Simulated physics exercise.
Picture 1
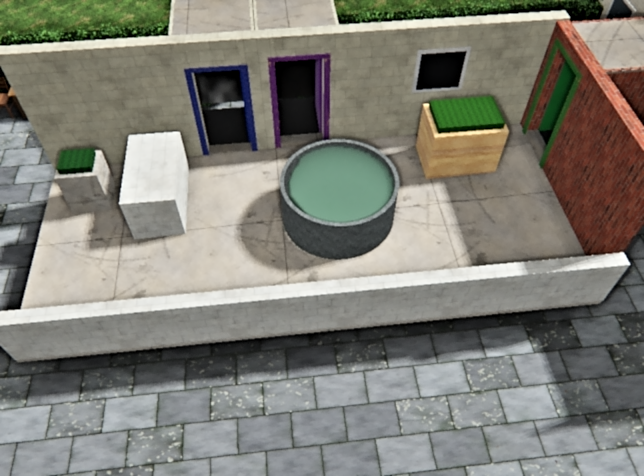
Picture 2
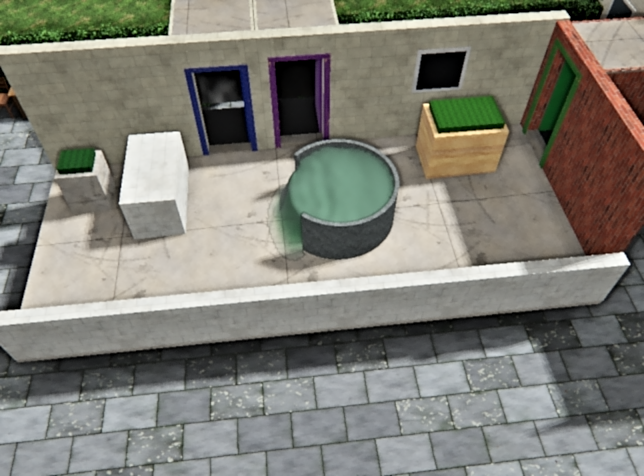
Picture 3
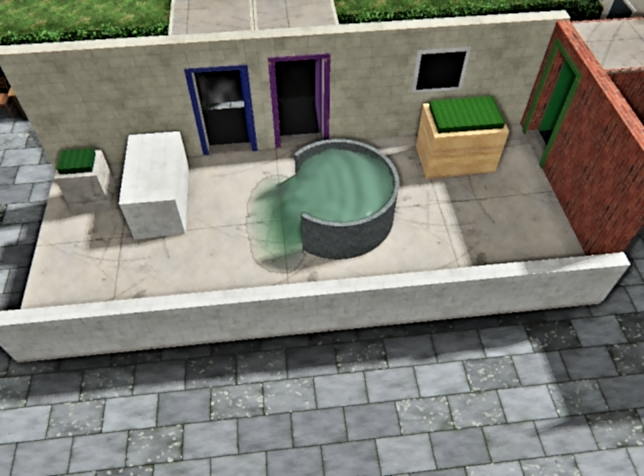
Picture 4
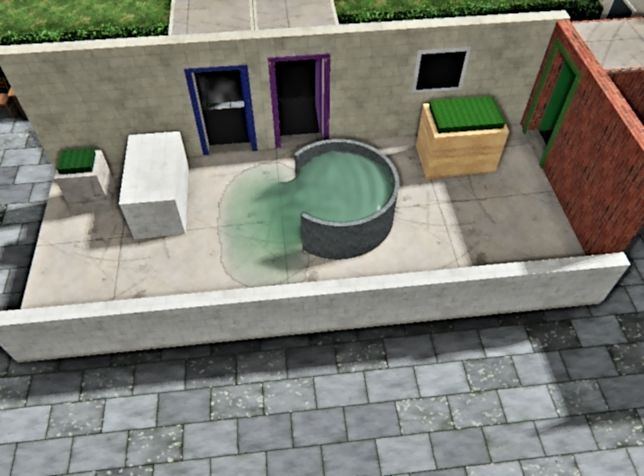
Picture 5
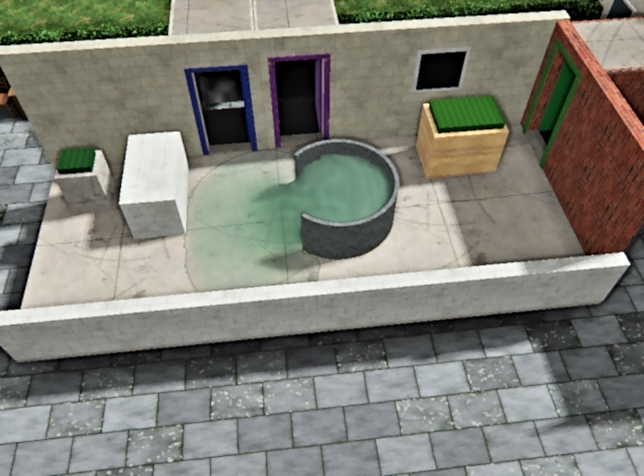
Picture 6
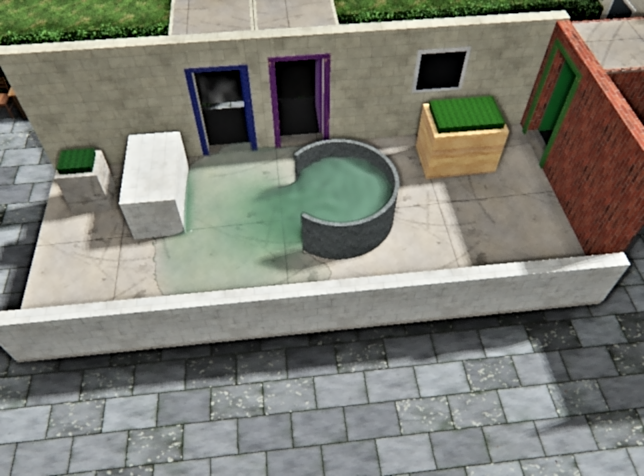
Green water rests in a round grey pool, then pours through a gap that opens in its left side and spreads leftward across the pale paving towards a white block, as the view stays still. The walled yard is seen from above, with grey paving in front. Blue and purple doorframes stand behind, a green-topped wooden box and red brick wall to the right.
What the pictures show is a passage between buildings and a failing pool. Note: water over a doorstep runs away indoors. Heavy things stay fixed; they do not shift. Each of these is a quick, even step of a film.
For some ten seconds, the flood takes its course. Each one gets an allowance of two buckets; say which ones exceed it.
My prediction: The blue door will break the limit, the green door will respect the limit, the purple door will respect the limit.
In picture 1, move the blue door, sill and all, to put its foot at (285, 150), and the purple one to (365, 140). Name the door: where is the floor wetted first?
Note: The blue door comes first.
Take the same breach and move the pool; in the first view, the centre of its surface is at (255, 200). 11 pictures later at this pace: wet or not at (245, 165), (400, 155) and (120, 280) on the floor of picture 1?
I'd call them watered, still dry and watered, in the order asked.
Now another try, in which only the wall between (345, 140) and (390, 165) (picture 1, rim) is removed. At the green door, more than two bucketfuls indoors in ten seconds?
In that case green ends up above.
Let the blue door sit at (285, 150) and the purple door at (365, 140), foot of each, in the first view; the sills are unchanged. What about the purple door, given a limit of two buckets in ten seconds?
In this case the purple door remains within bounds.
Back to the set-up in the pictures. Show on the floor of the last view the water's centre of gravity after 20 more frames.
At roughly (228, 229).
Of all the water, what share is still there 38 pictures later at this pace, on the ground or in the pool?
I make it 38 per cent.
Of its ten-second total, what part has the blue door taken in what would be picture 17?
Roughly 30 percent.
A moment on, water covers 40 % of the floor; the blue door over two buckets in, the green door not reached, the purple door wet at the sill, nothing in.
Next, water covers 45 % of the floor; the blue door far over two buckets in, the green door not reached, the purple door wet at the sill, nothing in.
Then, water covers 50 % of the floor; the blue door far over two buckets in, the green door not reached, the purple door wet at the sill, nothing in.
Later, water covers 55 % of the floor; the blue door far over two buckets in, the green door not reached, the purple door wet at the sill, nothing in.
In the end, water covers 50 % of the floor; the blue door far over two buckets in, the green door not reached, the purple door wet at the sill, nothing in.
